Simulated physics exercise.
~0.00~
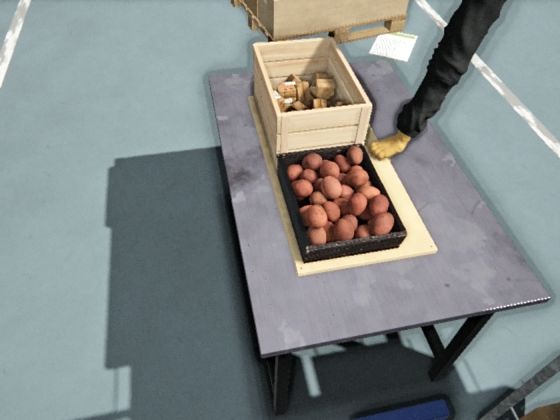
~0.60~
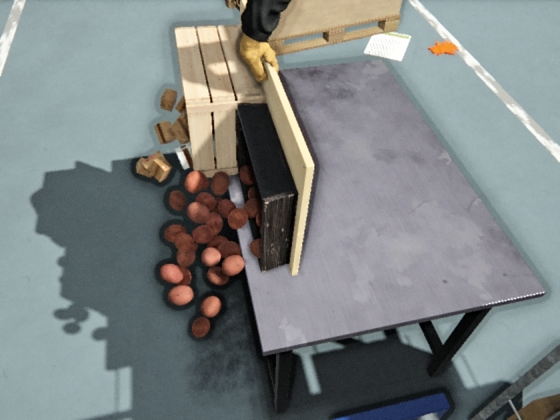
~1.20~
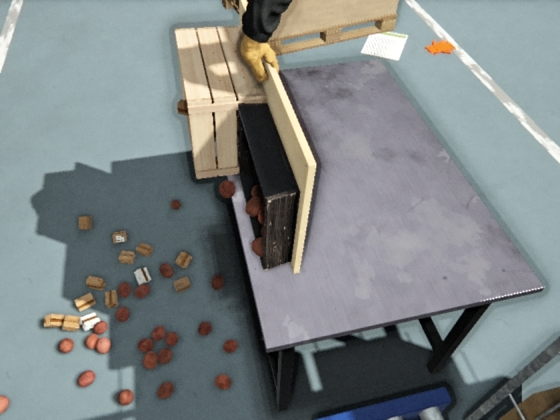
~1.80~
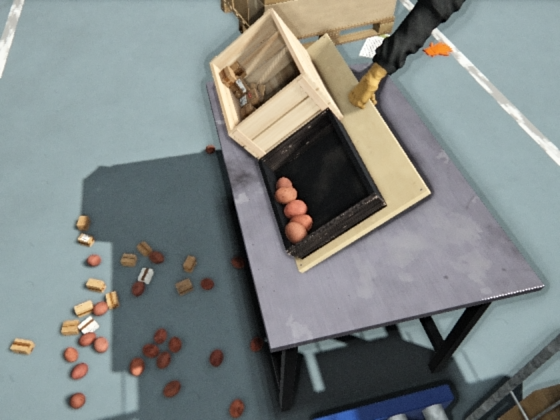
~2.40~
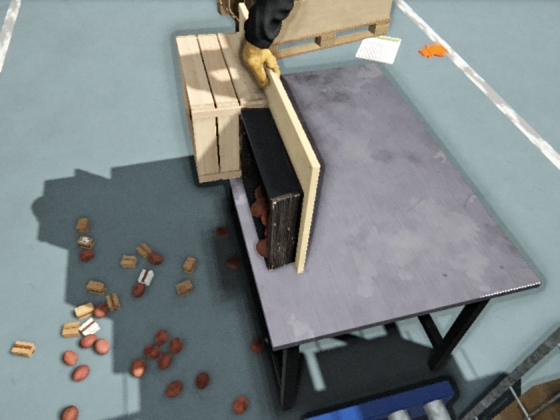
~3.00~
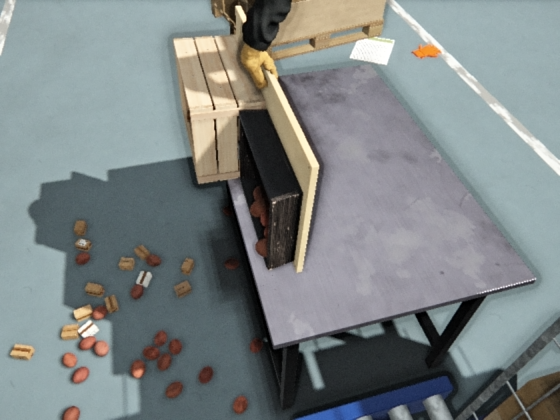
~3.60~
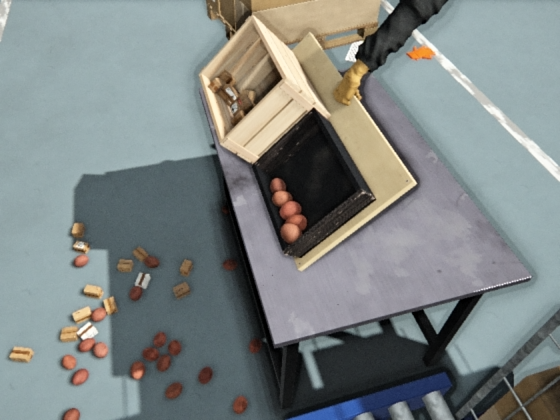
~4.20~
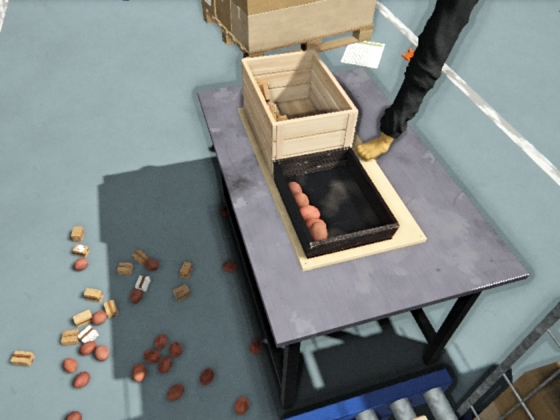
On a table, a gloved hand twice tips a board of tubs, spilling potatoes and parcels, then lowers it.
